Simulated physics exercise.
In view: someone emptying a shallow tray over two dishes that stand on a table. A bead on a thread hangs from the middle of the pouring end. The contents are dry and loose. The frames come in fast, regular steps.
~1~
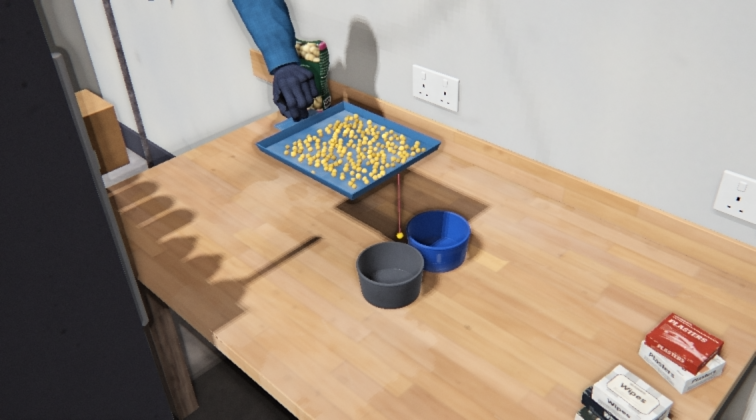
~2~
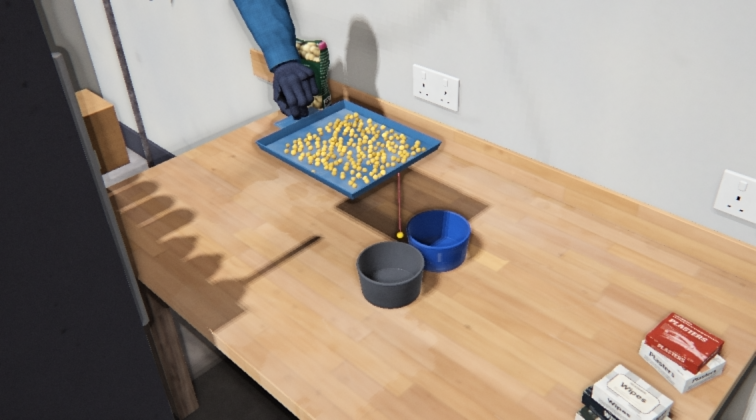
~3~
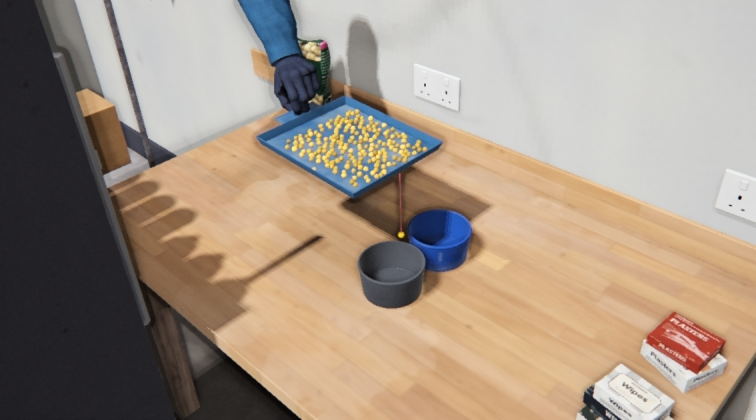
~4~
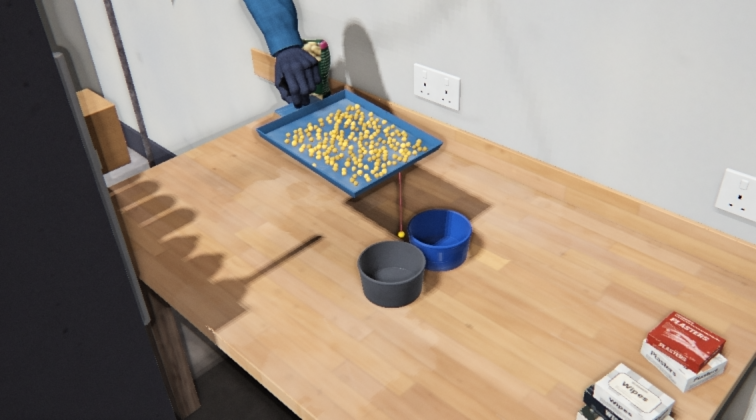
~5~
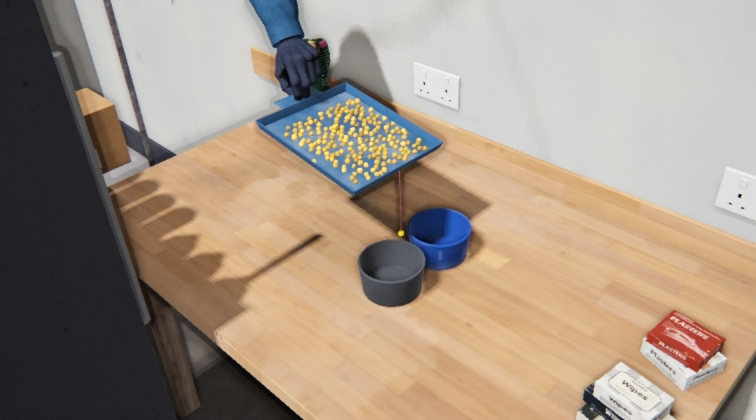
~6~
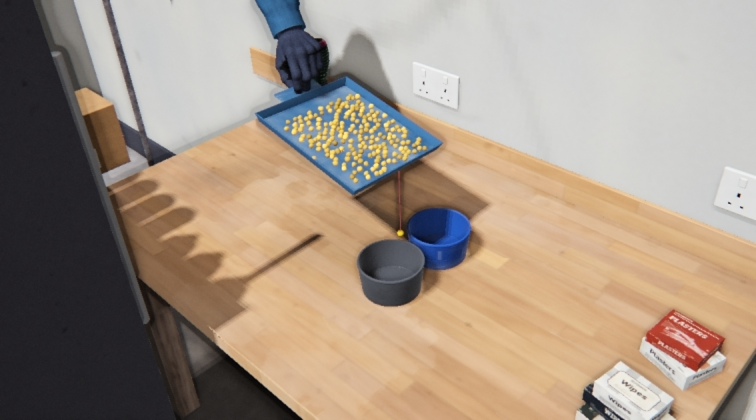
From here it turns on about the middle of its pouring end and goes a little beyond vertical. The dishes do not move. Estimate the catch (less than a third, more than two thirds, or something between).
In the dishes lies over two thirds of it.
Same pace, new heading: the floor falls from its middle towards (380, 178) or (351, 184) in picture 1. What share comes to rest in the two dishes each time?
About 70 and 50 per cent.
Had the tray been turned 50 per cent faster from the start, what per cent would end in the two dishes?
Roughly 80 in a hundred.
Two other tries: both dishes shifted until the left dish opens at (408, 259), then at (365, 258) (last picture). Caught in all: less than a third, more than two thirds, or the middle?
One: Above two thirds. Two: Under a third.
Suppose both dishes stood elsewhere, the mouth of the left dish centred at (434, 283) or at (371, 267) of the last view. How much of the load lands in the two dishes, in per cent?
About 20 and 50 per cent.
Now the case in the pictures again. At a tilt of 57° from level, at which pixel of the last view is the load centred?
Around (399, 146).
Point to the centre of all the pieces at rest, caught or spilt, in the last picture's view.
Around (440, 258).
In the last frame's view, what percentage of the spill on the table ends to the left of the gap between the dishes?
Close to 0 per cent.
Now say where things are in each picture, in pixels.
The first frame shows corners of the pouring end at (352, 192) and (437, 142), level; middle of the load at (354, 146), puffed corn balls; left dish at (415, 288); right dish at (462, 252); bead on its thread at (400, 236).
The second frame shows corners of the pouring end at (352, 191) and (437, 142), level; middle of the load at (354, 145).
The third frame shows corners of the pouring end at (354, 190) and (439, 142), tipped barely, lowest at the right corner; middle of the load at (355, 143).
The fourth frame shows corners of the pouring end at (354, 190) and (439, 142), tipped a little, lowest at the right corner; middle of the load at (355, 139).
The fifth frame shows corners of the pouring end at (355, 188) and (439, 142), tipped a little, lowest at the right corner; middle of the load at (356, 135).
The sixth frame shows corners of the pouring end at (354, 188) and (439, 142), tipped a little, lowest at the right corner; middle of the load at (356, 132); left dish at (415, 285); right dish at (463, 249).
Soon, tray tipped steeply; nearly all on the tray; a stray few outside both; a stray few in the air.
A while on, tray tipped right over; about a quarter on the tray; a small part in the left dish; about a quarter in the right dish; a small part outside both; about a third in the air.
Towards the end, tray tipped past a quarter turn; about a quarter in the left dish; about half in the right dish; about a quarter outside both.
Finally, tray tipped past a quarter turn; about a quarter in the left dish; about half in the right dish; about a quarter outside both.
